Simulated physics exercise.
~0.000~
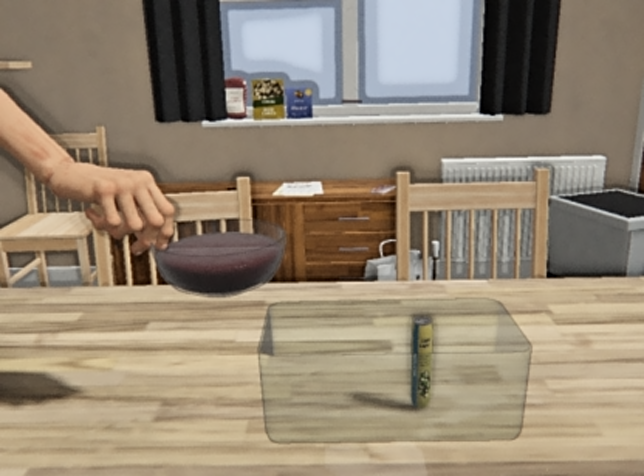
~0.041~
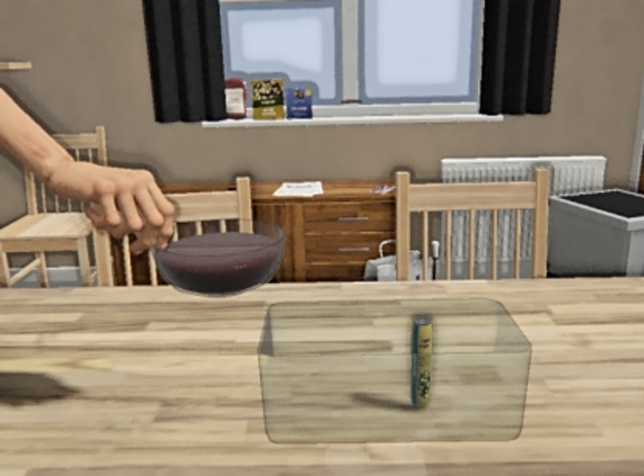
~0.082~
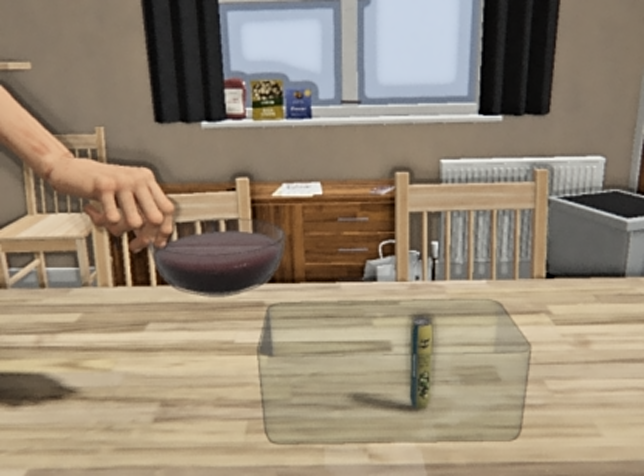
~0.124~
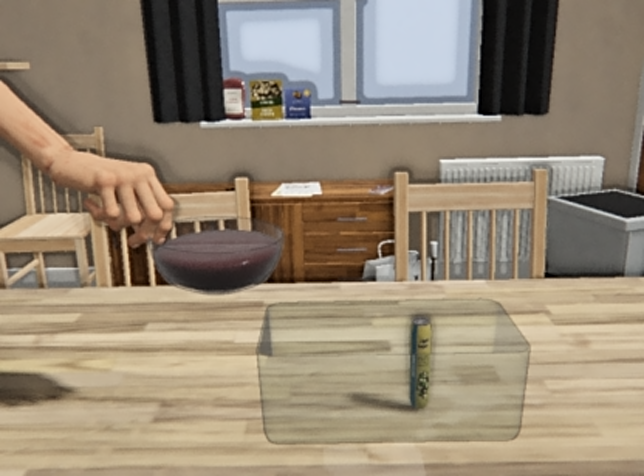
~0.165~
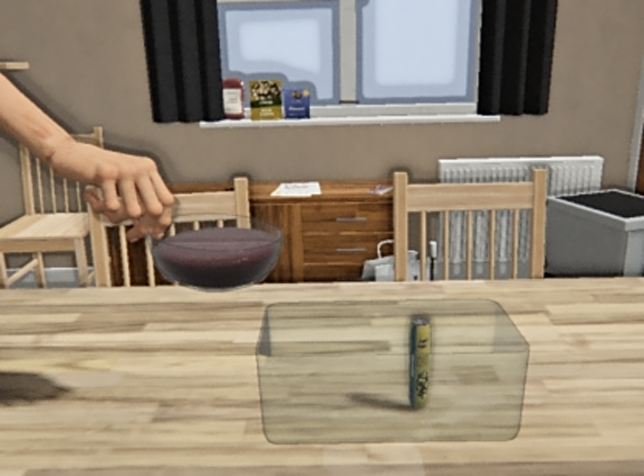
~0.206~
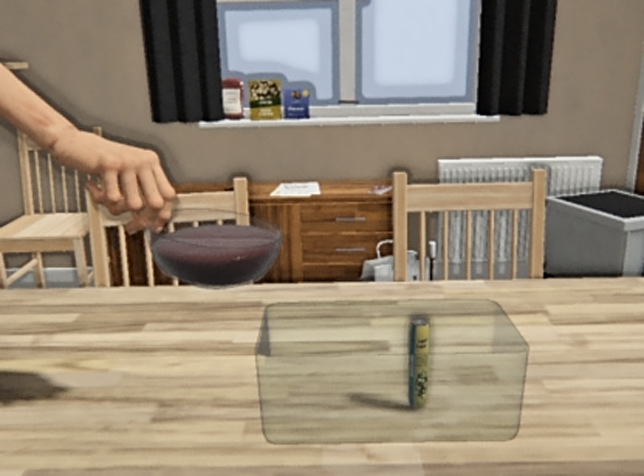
A hand holds a bowl of dark wine above the table and tilts it slightly.
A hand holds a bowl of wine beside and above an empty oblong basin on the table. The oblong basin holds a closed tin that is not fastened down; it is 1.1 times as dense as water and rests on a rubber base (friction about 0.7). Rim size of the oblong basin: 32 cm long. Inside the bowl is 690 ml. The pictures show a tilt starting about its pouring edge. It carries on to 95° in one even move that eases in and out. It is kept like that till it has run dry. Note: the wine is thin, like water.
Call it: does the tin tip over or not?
It does not.
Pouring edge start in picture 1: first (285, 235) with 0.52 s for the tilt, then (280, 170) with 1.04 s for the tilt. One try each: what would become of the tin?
Run one: It tumbles. Run two: It does not tip.
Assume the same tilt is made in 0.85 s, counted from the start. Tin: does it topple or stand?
Result: Tin upright.
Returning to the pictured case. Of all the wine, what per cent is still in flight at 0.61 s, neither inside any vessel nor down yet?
Estimate: About 36 % of all of it.
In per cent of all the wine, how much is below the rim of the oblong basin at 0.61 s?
Close to 6 in a hundred.
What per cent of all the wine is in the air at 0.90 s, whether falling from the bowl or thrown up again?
Around 18 percent of the liquid.
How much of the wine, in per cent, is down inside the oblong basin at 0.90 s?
About 76 per cent.
Then, 0.61 s in, the tilt is 60° and 57 per cent is still to pour; the tin stands where it began.
Then, 0.90 s in, the tilt is 91° and 5 per cent is still to pour; the tin stands where it began.
Then, 1.21 s in, the tilt is 95° and 0 per cent is still to pour; the tin stands where it began.
Then, 1.54 s in, the tilt is 95° and 0 per cent is still to pour; the tin stands where it began.
Finally, the tin stands where it began.
